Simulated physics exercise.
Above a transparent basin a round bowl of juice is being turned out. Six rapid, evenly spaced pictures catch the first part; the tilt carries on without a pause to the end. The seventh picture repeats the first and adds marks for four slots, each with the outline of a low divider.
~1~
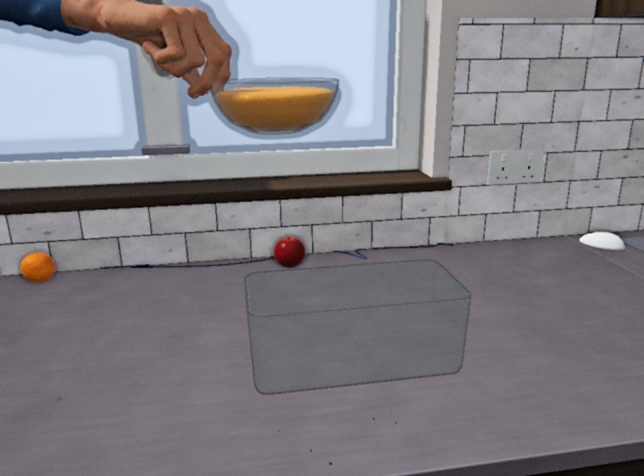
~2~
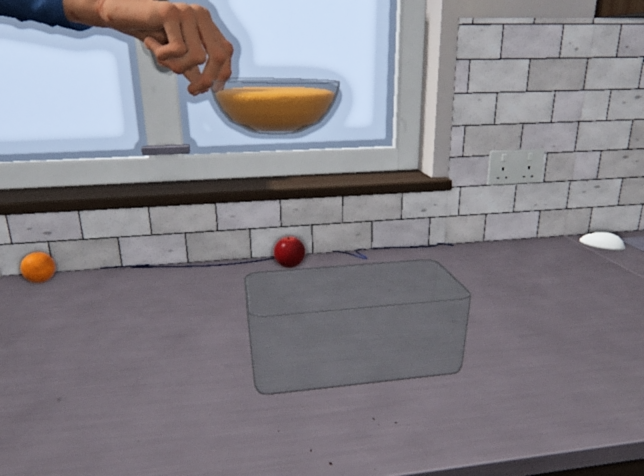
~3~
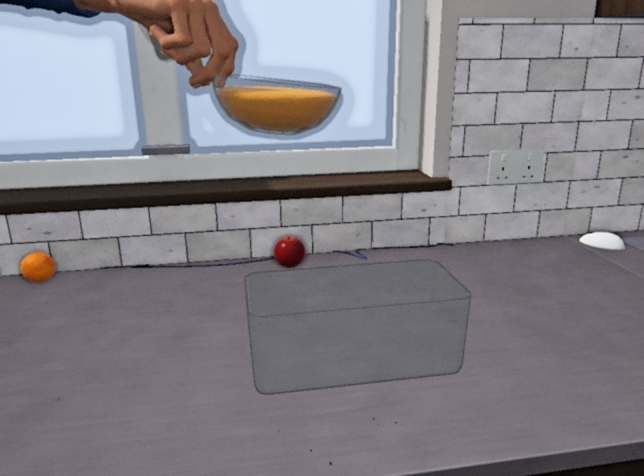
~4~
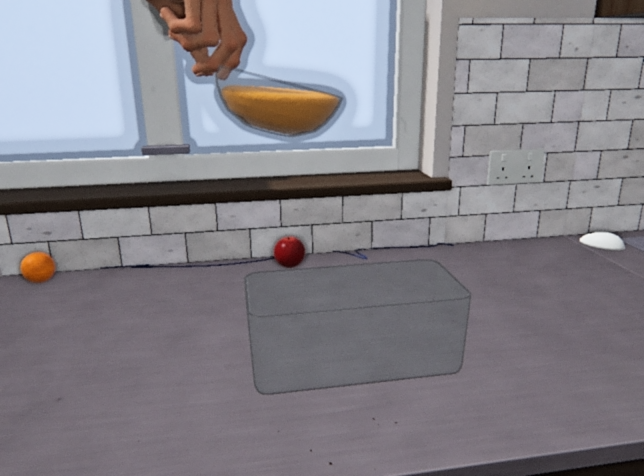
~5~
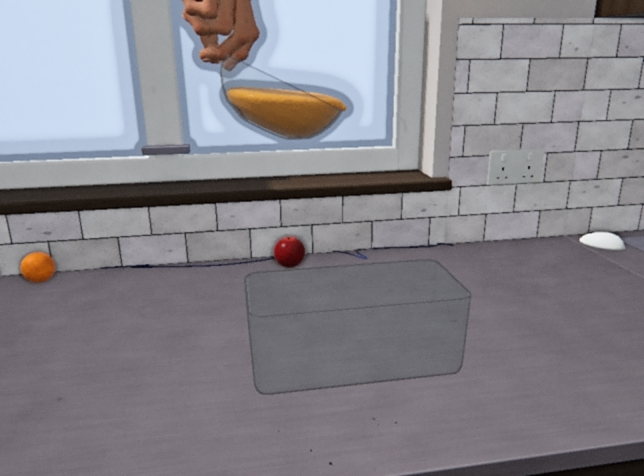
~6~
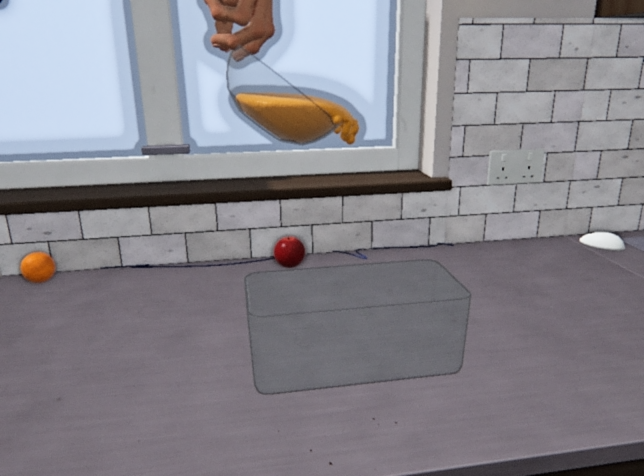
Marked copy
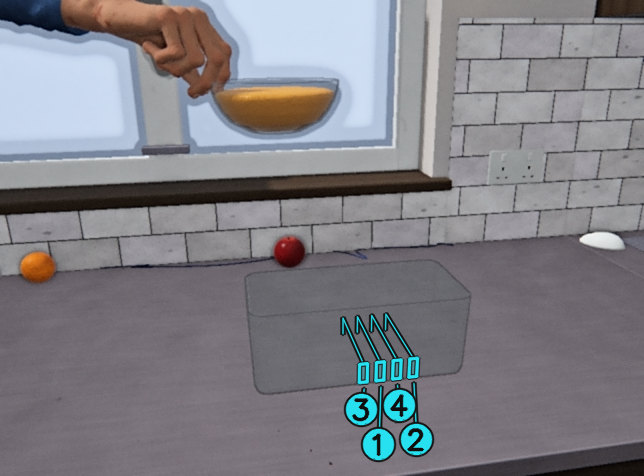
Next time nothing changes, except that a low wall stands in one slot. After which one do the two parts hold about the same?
It is 4.
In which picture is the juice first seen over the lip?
Picture 5.
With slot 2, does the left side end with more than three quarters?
No, it does not.
On the marked copy, 1 at (380, 386); 2 at (413, 383); 3 at (364, 388); 4 at (397, 384).
With 1, about 36 % ends left of the wall and 61 % right of it; 4 % is lost outside.
With 2, about 66 % ends left of the wall and 30 % right of it; 3 % is lost outside.
With 3, about 25 % ends left of the wall and 71 % right of it; 3 % is lost outside.
With 4, about 49 % ends left of the wall and 48 % right of it; 3 % is lost outside.
